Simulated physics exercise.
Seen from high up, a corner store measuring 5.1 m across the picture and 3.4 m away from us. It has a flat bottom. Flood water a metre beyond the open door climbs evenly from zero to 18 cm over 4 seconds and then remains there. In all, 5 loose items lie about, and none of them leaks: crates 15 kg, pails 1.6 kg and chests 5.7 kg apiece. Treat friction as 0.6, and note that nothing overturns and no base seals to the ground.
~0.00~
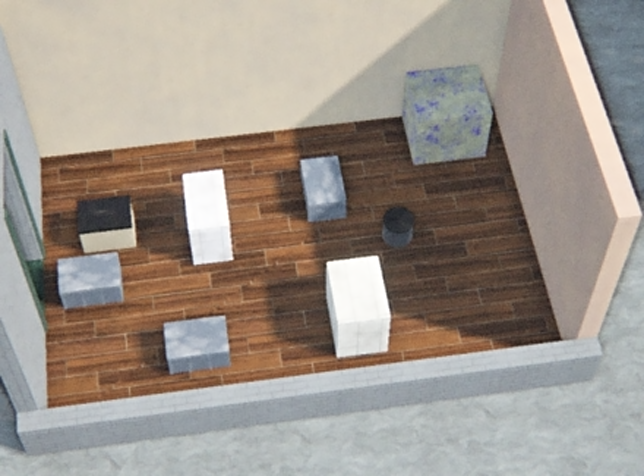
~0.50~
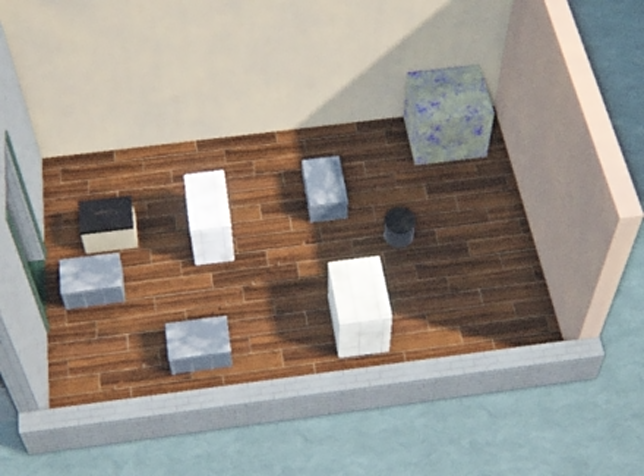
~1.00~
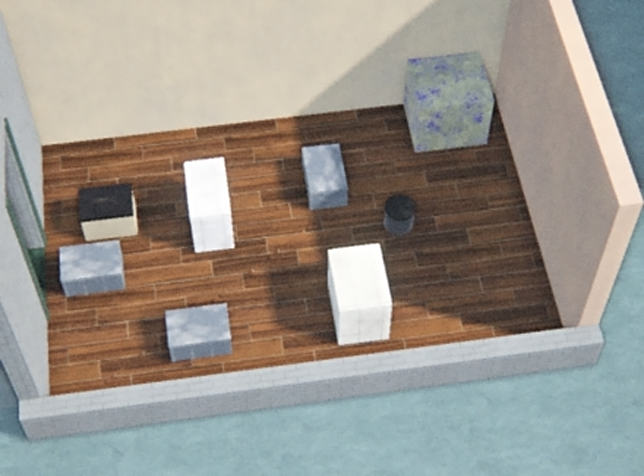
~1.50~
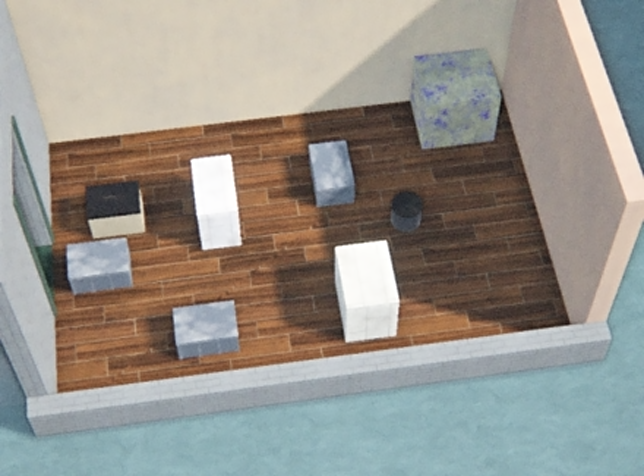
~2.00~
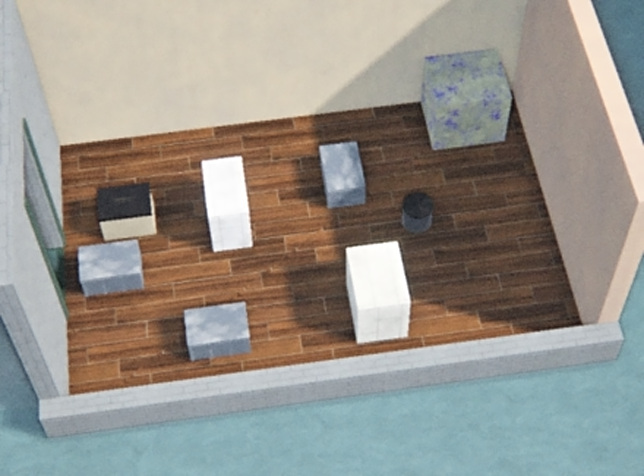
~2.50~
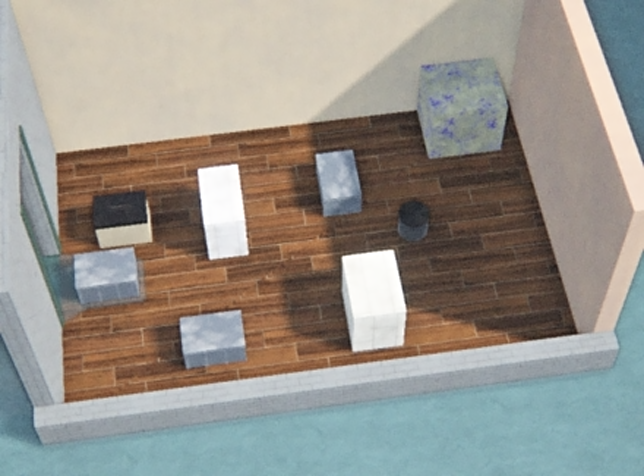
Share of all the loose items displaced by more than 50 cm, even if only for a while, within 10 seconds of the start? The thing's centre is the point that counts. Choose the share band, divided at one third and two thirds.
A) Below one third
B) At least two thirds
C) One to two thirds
The answer is C.
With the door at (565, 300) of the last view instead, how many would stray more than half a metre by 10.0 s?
1.
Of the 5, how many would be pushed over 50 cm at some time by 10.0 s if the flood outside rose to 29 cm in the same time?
4.
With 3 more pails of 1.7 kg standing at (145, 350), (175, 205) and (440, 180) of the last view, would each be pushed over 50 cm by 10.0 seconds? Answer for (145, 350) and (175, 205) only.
Order as asked: Farther and farther.
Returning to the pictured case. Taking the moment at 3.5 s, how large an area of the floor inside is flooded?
That flooded area is roughly 1.5 m2.
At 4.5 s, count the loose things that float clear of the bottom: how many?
I'd say 0 of them.
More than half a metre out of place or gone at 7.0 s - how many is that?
The number comes to 2.
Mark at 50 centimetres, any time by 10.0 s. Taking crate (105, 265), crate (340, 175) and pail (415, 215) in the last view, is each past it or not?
Beyond, within, within.
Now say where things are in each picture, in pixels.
The first picture shows a crate at (323, 180) rests on the ground; a pail at (399, 219) rests on the ground; water covers 0.0 m2; 0 of 5 have shifted.
The second picture shows a crate at (325, 180) rests on the ground; a pail at (400, 220), on the bottom; 0.0 m2 under water; 0 of 5 have shifted.
The third picture shows a crate at (325, 168), on the bottom; a pail at (400, 207) rests on the ground; water covers 0.0 m2; 0 of 5 have shifted.
The fourth picture shows a crate at (332, 165) rests on the ground; a pail at (407, 204) rests on the ground; water covers 0.0 m2; 0 of 5 have shifted.
The fifth picture shows a crate at (342, 166) rests on the ground; a pail at (418, 205) rests on the ground; 0.0 m2 under water; 0 of 5 have shifted.
The sixth picture shows a crate at (338, 174) rests on the ground; a pail at (414, 213) rests on the ground; 0.2 m2 under water; 0 of 5 have shifted.
After 3.5 s 0 of 5 are over 50 cm from their spots; 0 afloat.
After 4.5 s 0 of 5 are over 50 cm from their spots; 0 afloat.
After 7.0 s 2 of 5 are over 50 cm from their spots; 0 afloat.
After 10.0 s 2 of 5 are over 50 cm from their spots, and 2 have been at some point; 2 afloat.
